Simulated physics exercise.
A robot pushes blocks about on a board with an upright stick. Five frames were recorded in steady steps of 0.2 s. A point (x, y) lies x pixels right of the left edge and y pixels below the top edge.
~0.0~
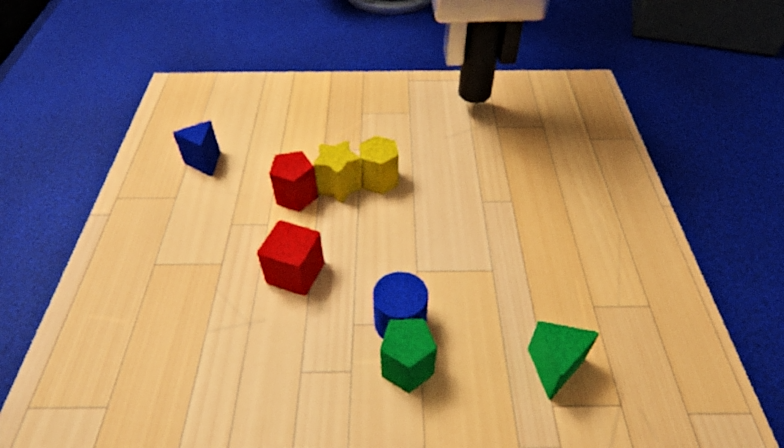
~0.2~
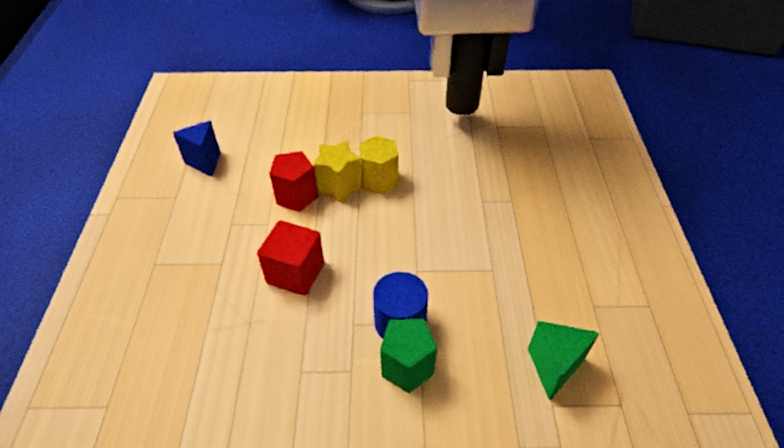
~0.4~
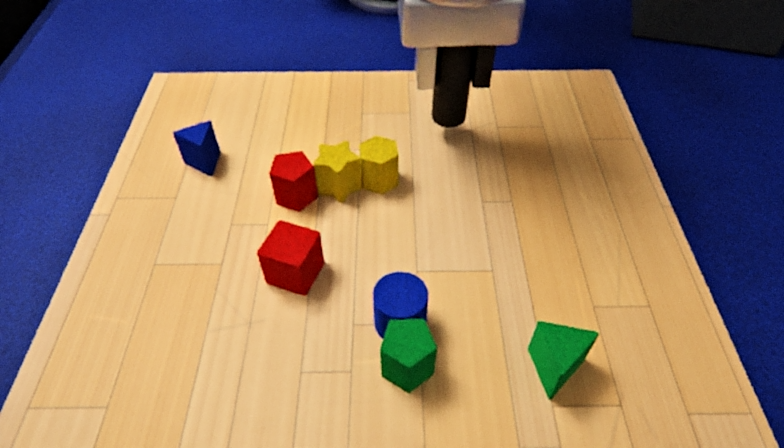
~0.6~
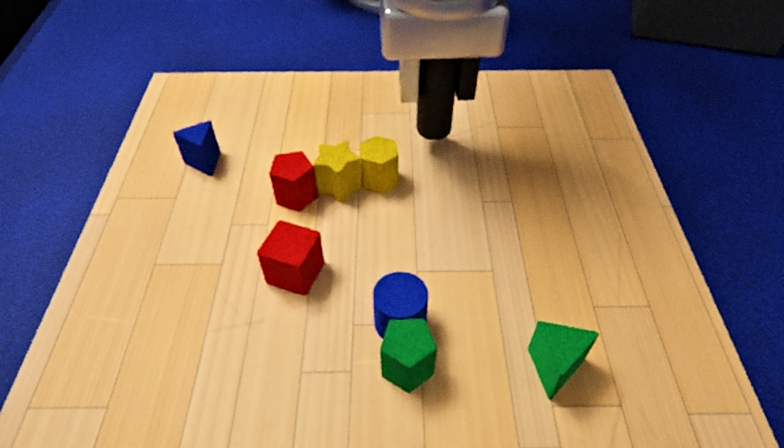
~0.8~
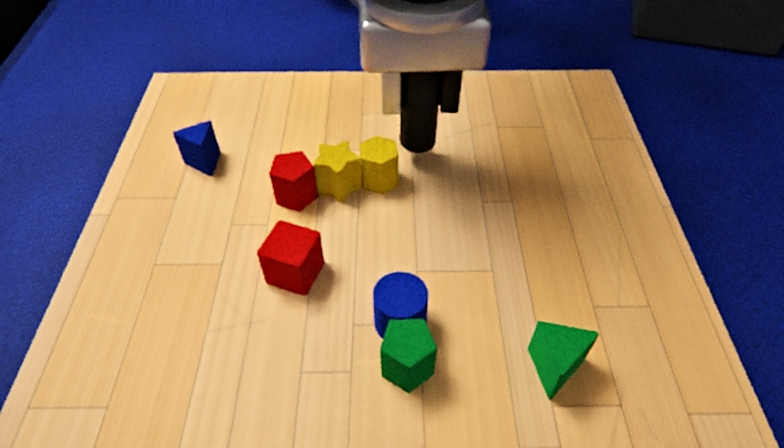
On a pale wooden board over a blue surface, red, yellow, blue and green blocks sit scattered while a robot's dark stick stands near the far edge. The stick slides a short way left and toward the viewer, nearing the yellow hexagonal block, and every block stays still.
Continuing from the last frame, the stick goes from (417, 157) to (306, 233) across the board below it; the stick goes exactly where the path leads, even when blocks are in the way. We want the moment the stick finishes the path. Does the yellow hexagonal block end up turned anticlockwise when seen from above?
Yes, it checks out.
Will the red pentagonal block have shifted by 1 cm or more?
Final answer: Yes.
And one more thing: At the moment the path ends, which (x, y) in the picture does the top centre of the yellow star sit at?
The middle of its upper face will lie at (275, 182).
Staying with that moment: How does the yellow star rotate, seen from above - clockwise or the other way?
From above, the turn goes clockwise.
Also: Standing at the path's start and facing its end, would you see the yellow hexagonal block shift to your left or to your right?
Displaced left.
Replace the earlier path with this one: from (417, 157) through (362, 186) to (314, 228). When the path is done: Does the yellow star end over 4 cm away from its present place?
Yes, it checks out.
The first path, step by step. One third of the way, stick (382, 166); red pentagonal block (281, 165); yellow star (320, 161), turned 55° clockwise; yellow hexagonal block (355, 172), turned 25° anticlockwise.
Two thirds of the way, stick (343, 191); red pentagonal block (261, 163); yellow star (299, 170), turned 90° clockwise; yellow hexagonal block (328, 204), turned 65° anticlockwise.
At the end, stick (303, 218); red four-sided block (277, 262), turned 20° clockwise; red pentagonal block (252, 159), turned 15° clockwise; yellow star (275, 182), turned 145° clockwise; yellow hexagonal block (310, 232), turned 100° anticlockwise.
